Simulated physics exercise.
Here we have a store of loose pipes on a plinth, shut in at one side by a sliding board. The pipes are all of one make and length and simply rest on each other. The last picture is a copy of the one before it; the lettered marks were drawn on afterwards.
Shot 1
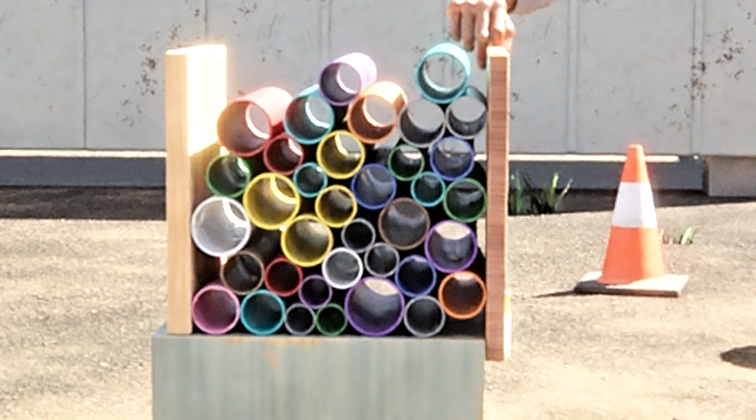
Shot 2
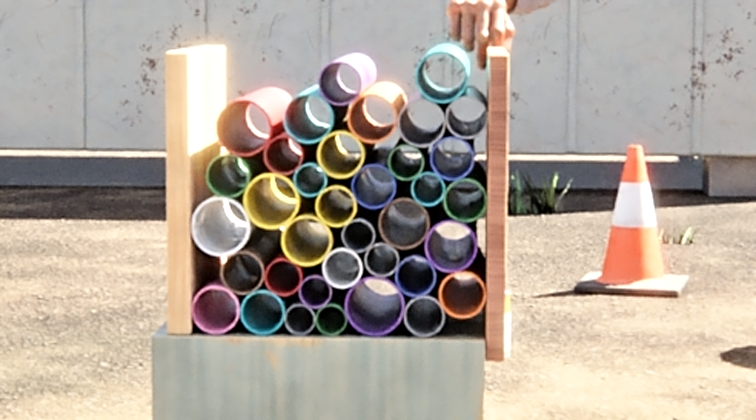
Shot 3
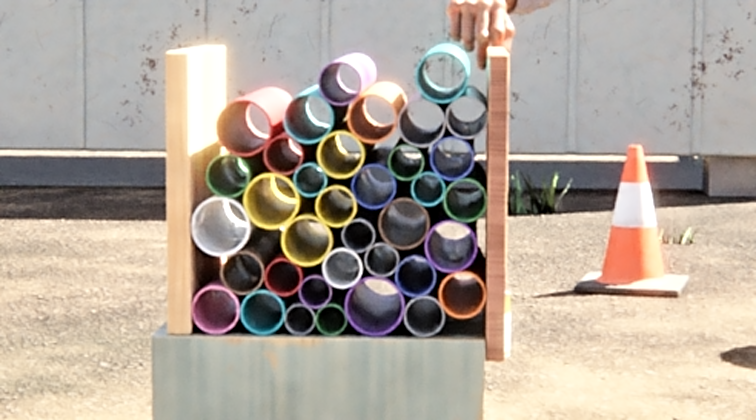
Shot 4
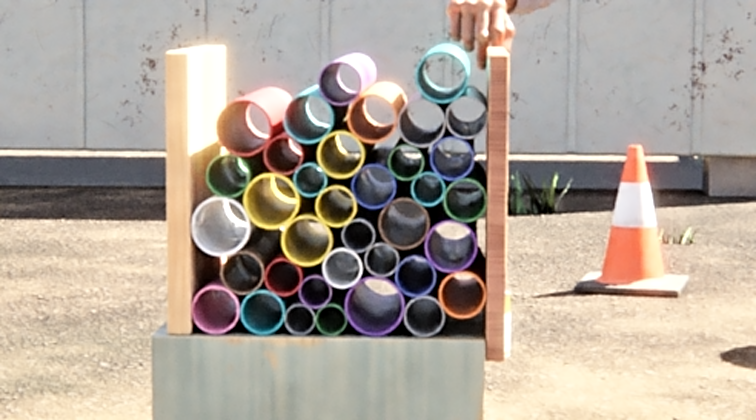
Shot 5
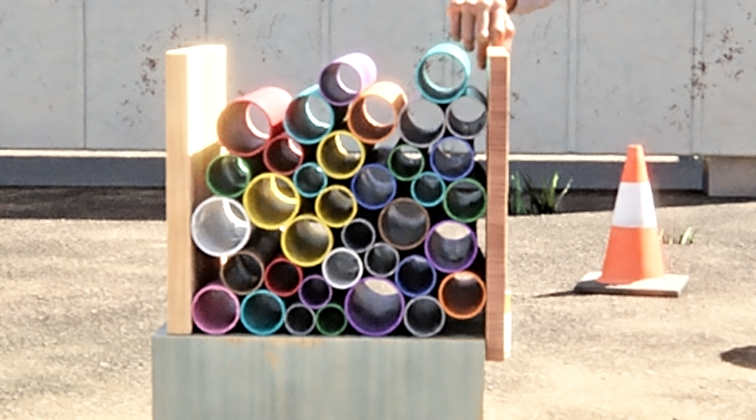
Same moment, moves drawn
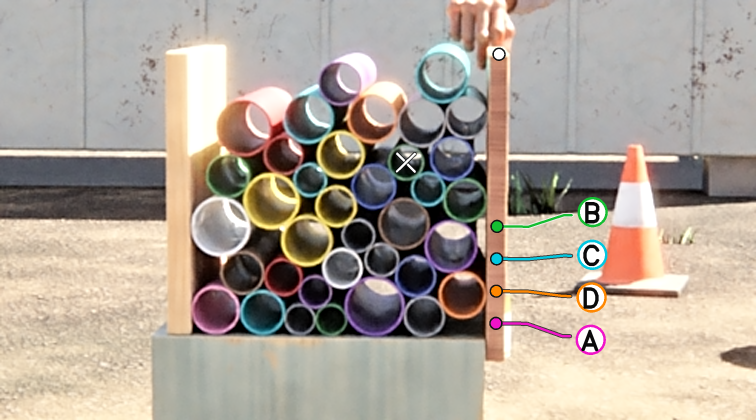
A hand rests atop the right side board beside stacked colourful pipes, and nothing visibly moves.
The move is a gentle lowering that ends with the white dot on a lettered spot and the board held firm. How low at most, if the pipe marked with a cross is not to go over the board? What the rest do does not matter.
The answer is mark B.
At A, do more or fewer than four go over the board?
More than four.
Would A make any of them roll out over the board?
Yes.
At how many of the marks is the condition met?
One of the four.
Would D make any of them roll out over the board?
Yes.
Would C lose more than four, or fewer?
More than four.
On the marked copy, A at (496, 323); B at (497, 226); C at (497, 259); D at (497, 292); the cross at (406, 162); the white dot at (499, 54).
Following B. Soon after the start, top of the board (488, 129).
Later, top of the board (487, 214).
In the end, top of the board (487, 225), about four out over the board, the crossed one still inside.
As for the rest, A lets the crossed one out; C lets the crossed one out; D lets the crossed one out.
